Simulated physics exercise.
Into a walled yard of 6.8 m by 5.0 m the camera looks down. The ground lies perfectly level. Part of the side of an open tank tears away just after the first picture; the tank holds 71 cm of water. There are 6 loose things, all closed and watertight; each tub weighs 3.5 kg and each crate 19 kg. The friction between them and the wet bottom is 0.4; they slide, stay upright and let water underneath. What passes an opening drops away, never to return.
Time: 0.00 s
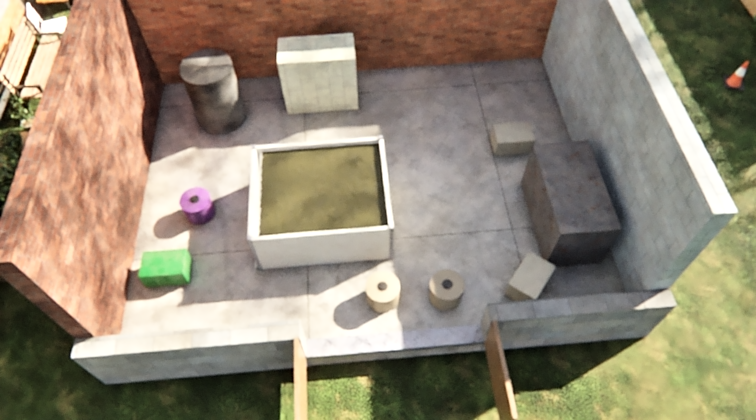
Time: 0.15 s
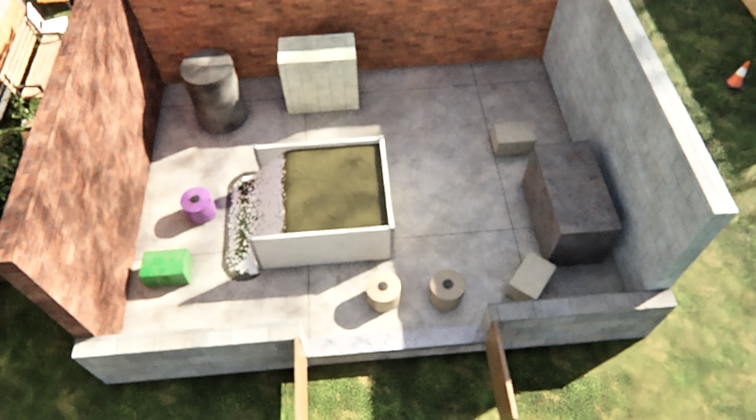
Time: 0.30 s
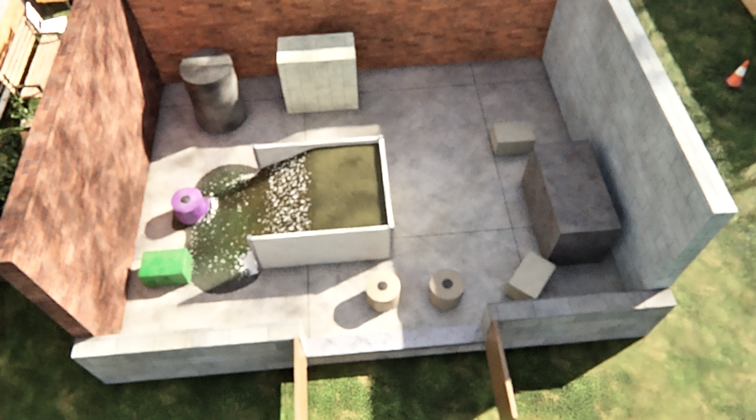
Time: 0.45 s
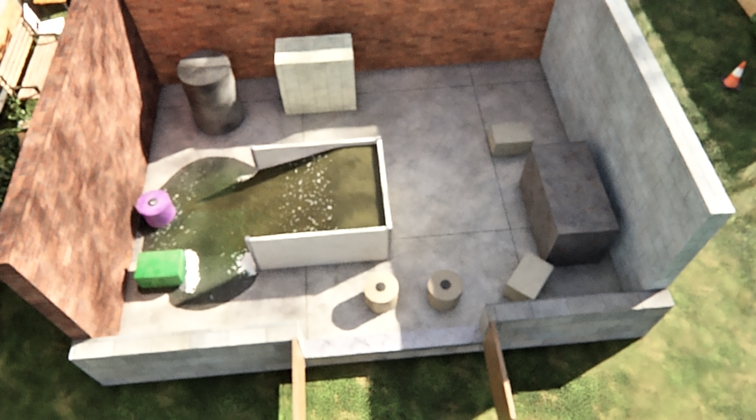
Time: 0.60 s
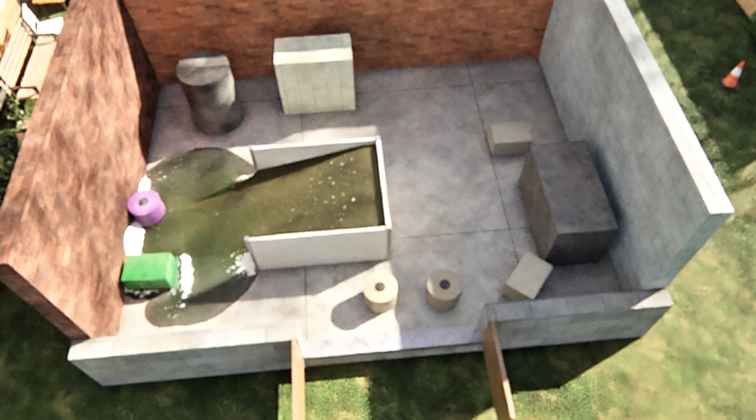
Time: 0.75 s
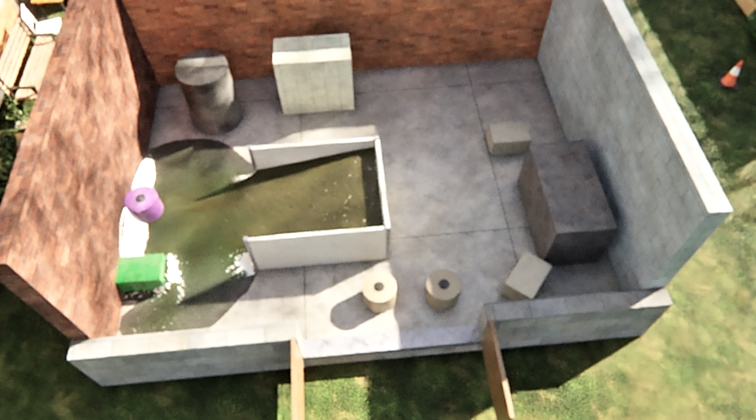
Water pours from the tank's left side, pushing the purple tub and then the green crate left.
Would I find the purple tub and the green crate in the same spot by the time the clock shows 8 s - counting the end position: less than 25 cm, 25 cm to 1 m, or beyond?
My prediction: The purple tub ends up well clear of its start; the green crate ends up well clear of its start.
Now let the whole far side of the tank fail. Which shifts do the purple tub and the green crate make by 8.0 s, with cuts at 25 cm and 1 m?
The purple tub is swept a long way; the green crate is swept a long way.
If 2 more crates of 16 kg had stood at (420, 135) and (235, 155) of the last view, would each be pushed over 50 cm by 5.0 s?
In the order asked: Shy of the mark; clear of the mark.
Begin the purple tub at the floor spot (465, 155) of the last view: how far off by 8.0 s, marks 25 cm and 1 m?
Observed: Object goes well off.
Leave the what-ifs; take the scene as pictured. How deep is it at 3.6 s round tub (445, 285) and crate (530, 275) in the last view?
6 and 4 cm.
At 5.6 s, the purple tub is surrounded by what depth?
About 11 cm.
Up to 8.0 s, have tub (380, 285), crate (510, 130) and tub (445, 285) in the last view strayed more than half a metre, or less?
Beyond, within, beyond.
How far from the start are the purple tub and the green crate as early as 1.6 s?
About 80 cm and 80 cm, respectively.
After 1.6 s the purple tub is near (153, 158), 0.8 m from its start, afloat; the green crate is near (128, 310), 0.8 m from its start, afloat; 0 of 6 are out; 2 afloat.
After 3.6 s the purple tub is near (172, 72), 2.6 m from its start, afloat; the green crate is near (449, 259), 3.9 m from its start, aground; 0 of 6 are out; 3 afloat.
After 5.6 s the purple tub is near (267, 69), 2.8 m from its start, afloat; the green crate is near (506, 218), 4.9 m from its start, aground; 0 of 6 are out; 4 afloat.
After 8.0 s the purple tub is near (269, 68), 2.9 m from its start, afloat; the green crate is near (498, 210), 4.8 m from its start, aground; 0 of 6 are out; 5 afloat.
